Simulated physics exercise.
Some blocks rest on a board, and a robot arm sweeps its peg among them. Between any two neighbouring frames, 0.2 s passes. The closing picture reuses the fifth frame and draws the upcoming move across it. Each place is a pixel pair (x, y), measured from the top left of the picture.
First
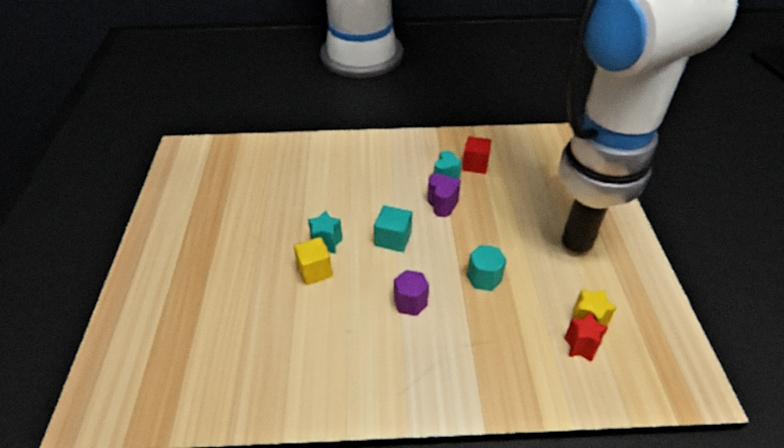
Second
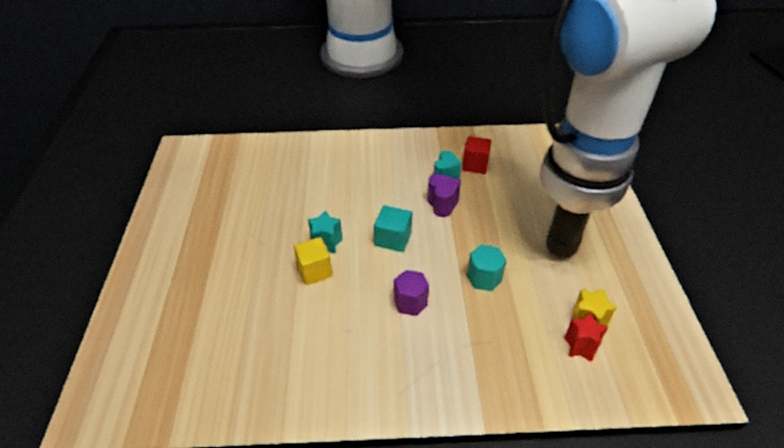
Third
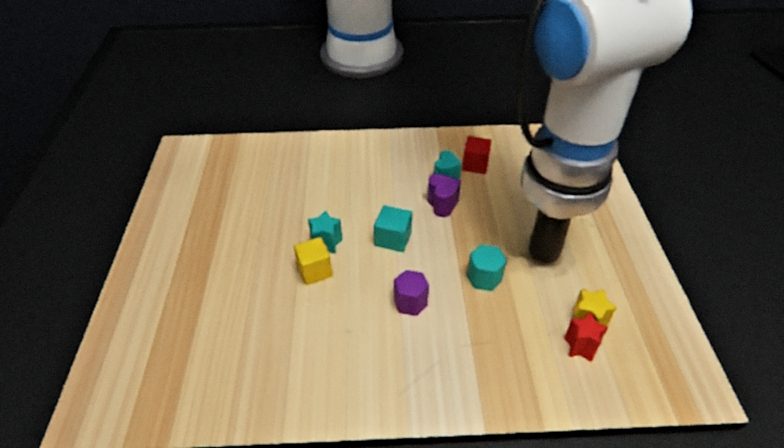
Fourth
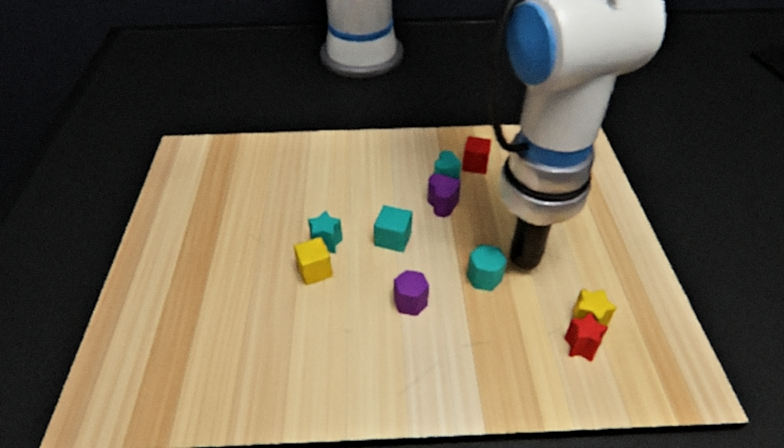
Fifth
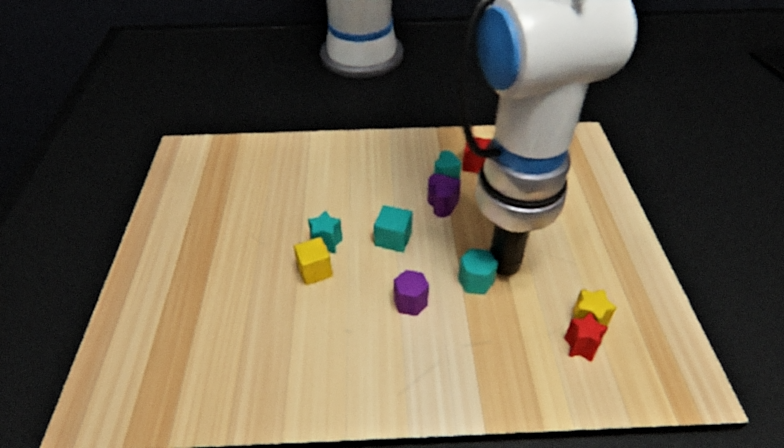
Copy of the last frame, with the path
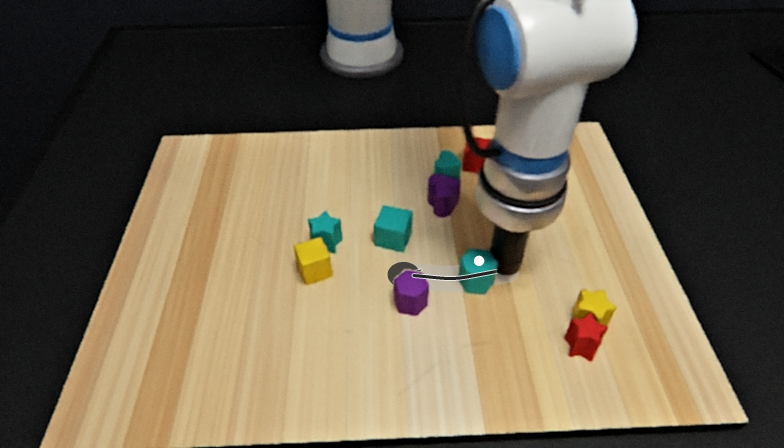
A robot arm sweeps its peg left across the board and nudges the turquoise hexagon slightly.
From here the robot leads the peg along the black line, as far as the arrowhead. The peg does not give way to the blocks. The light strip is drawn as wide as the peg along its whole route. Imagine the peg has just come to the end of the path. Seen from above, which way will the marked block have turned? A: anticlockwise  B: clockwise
My pick is A.
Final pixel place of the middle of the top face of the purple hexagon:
The centre of its top face lies at (389, 293).
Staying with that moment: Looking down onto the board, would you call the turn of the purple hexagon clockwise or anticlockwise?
Clockwise, looking down.
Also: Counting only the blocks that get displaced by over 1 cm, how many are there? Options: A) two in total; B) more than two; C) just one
A: Two in total.
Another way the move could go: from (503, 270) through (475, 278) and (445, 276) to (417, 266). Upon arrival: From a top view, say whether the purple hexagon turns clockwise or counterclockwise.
From the top: Clockwise.
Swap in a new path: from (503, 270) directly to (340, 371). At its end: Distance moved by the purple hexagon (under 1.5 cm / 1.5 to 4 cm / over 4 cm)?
Overall it shifts more than 4 cm.
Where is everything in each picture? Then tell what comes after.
The first frame shows lower end of the peg (577, 242), tops of blocks, turquoise square (393, 218), purple hexagon (411, 282), turquoise hexagon (488, 257).
The second frame shows peg (561, 247), blocks as before.
The third frame shows peg (544, 252), blocks as before.
The fourth frame shows peg (525, 258), blocks as before.
The fifth frame shows peg (505, 264), turquoise square (393, 218), purple hexagon (411, 282), turquoise hexagon (479, 261).
The drawn path runs from (503, 270) through (455, 278) to (404, 275); the dot is on the turquoise hexagon.
On the path given first. One third of the way, peg (472, 270); turquoise hexagon (449, 272), turned 25° anticlockwise.
Two thirds of the way, peg (438, 271); purple hexagon (392, 291), turned 20° clockwise; turquoise hexagon (425, 281), turned 50° anticlockwise.
At the end, peg (404, 268); turquoise square not moved; purple hexagon (389, 293), turned 25° clockwise; turquoise hexagon (423, 283), turned 60° anticlockwise.
